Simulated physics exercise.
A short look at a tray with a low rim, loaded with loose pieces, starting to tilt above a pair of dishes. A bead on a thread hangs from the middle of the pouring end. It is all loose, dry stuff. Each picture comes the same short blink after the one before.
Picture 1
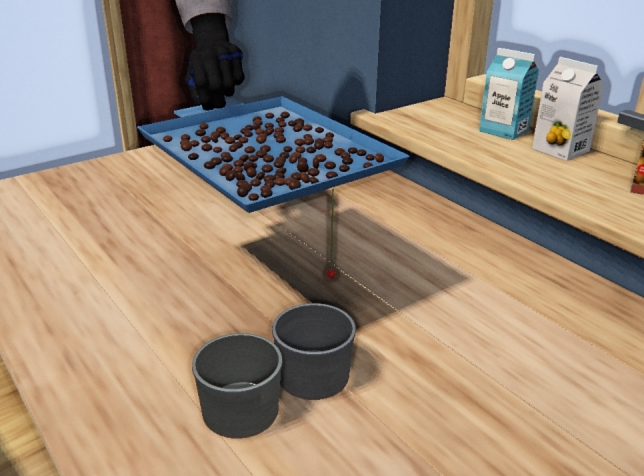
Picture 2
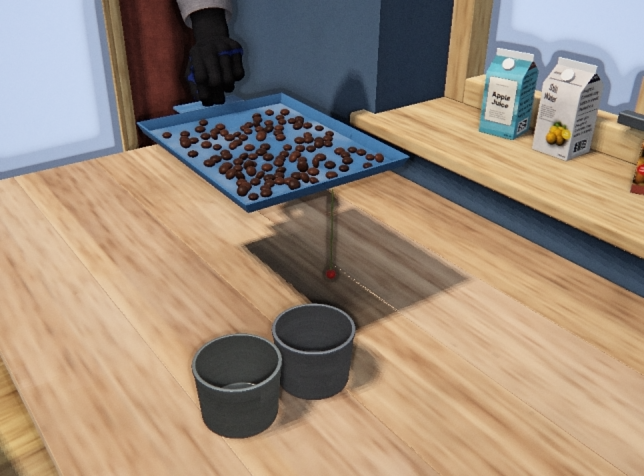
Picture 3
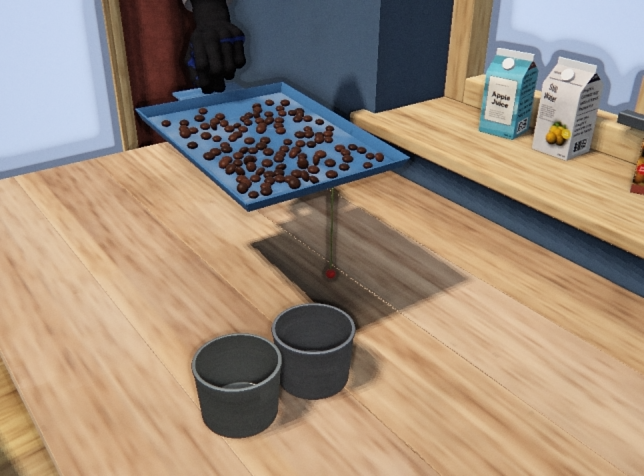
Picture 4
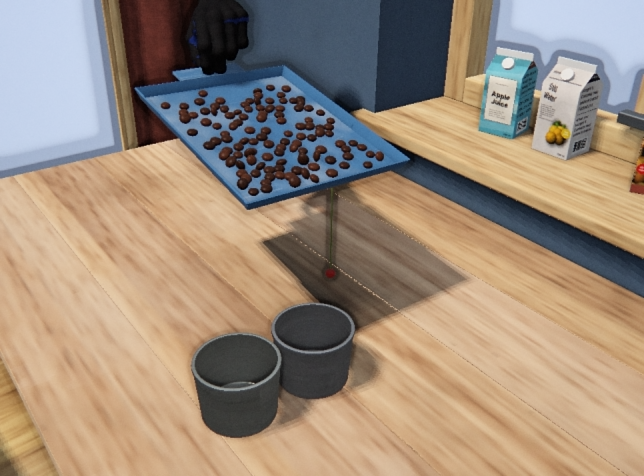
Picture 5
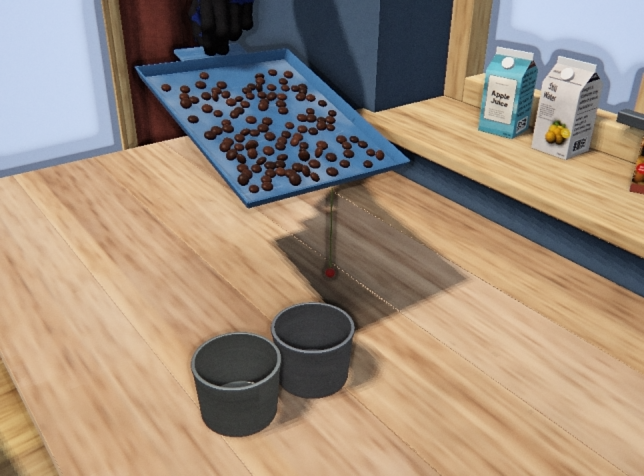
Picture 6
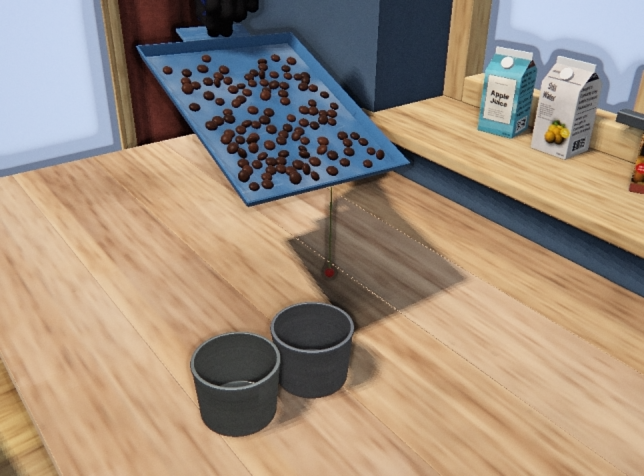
In a small room with blue walls, a still camera looks down at an angle on a pale wooden table beside a shelf holding two drink cartons. A black-gloved hand is at the far end of a blue tray scattered with brown pieces, above two dark grey dishes and a red bead. The tray's far end rises steadily, steepening its slope toward the viewer.
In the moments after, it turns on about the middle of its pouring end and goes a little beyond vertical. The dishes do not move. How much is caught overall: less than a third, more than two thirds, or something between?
In the dishes lies under a third of it.
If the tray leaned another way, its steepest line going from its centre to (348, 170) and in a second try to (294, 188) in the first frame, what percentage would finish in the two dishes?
About 0 and 50 per cent.
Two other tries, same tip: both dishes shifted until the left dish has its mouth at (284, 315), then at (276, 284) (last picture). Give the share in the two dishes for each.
Roughly 30 per cent, and 0 per cent.
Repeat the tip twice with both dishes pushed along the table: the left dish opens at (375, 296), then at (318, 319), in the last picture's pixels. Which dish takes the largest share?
At the first place the dish on the left, at the second right.
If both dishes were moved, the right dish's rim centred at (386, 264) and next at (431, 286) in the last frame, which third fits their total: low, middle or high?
In turn: Below one third; the middle third.
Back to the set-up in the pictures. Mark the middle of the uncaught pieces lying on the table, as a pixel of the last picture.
Close to (413, 340).
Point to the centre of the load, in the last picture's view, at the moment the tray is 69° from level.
Roughly at (352, 182).
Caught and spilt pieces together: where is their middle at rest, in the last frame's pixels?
Roughly at (383, 344).
Soon, tray tipped steeply; about two thirds on the tray; a stray few in the right dish; about a quarter in the air.
A while on, tray tipped past a quarter turn; about a quarter in the right dish; most outside both; a stray few in the air.
Towards the end, tray tipped past a quarter turn; about a quarter in the right dish; most outside both.
Finally, tray tipped past a quarter turn; none in the left dish; about a quarter in the right dish; most outside both.
